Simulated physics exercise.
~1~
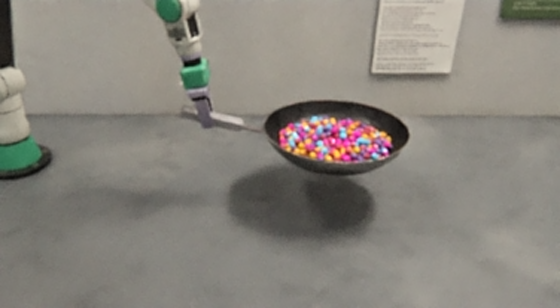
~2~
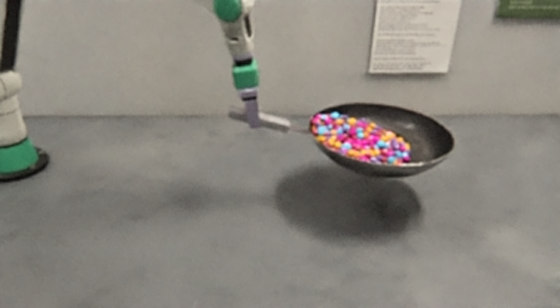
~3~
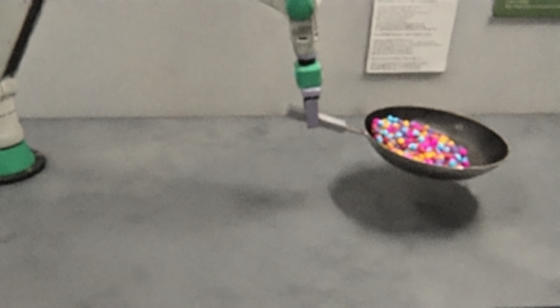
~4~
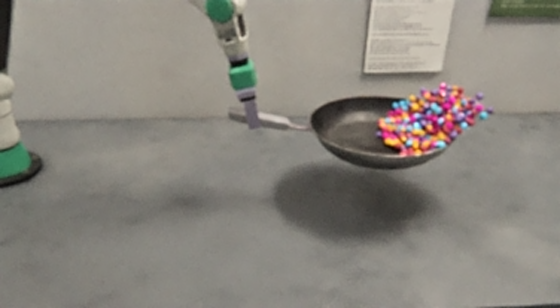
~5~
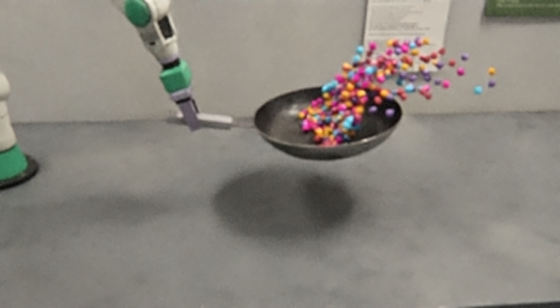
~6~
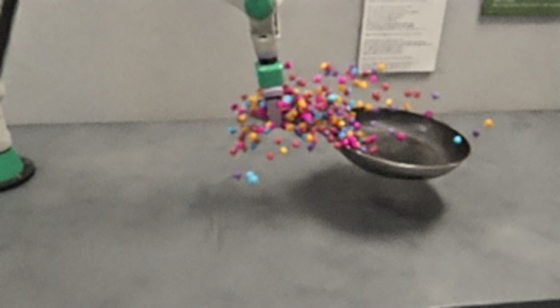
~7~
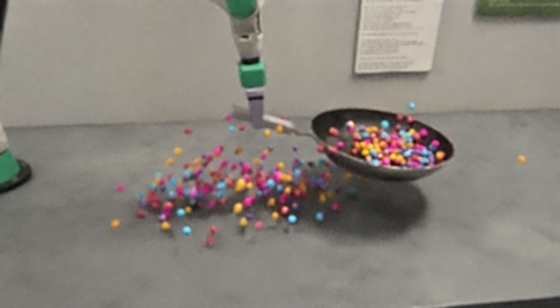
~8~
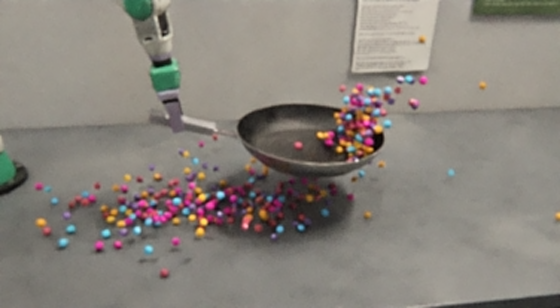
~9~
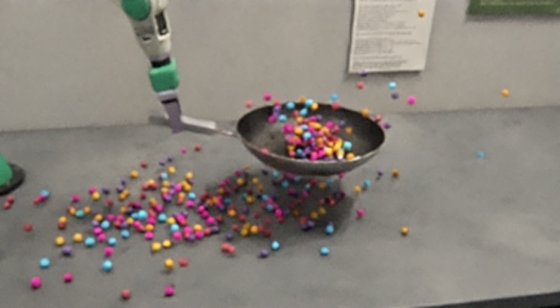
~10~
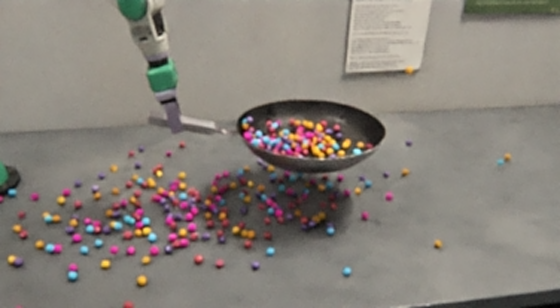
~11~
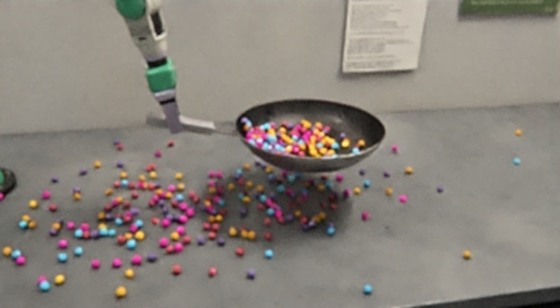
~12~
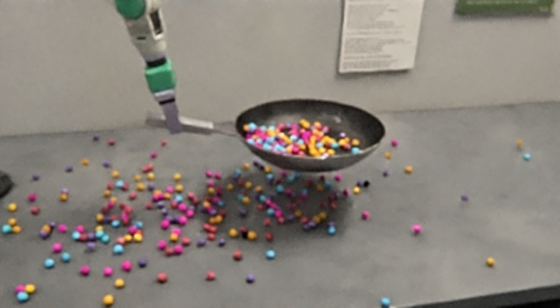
A robot arm swung a frying pan full of colorful round sweets right, then jerked it back and forth, flinging many into the air and across the gray surface, until it stopped with a smaller heap still in the pan and most scattered below.
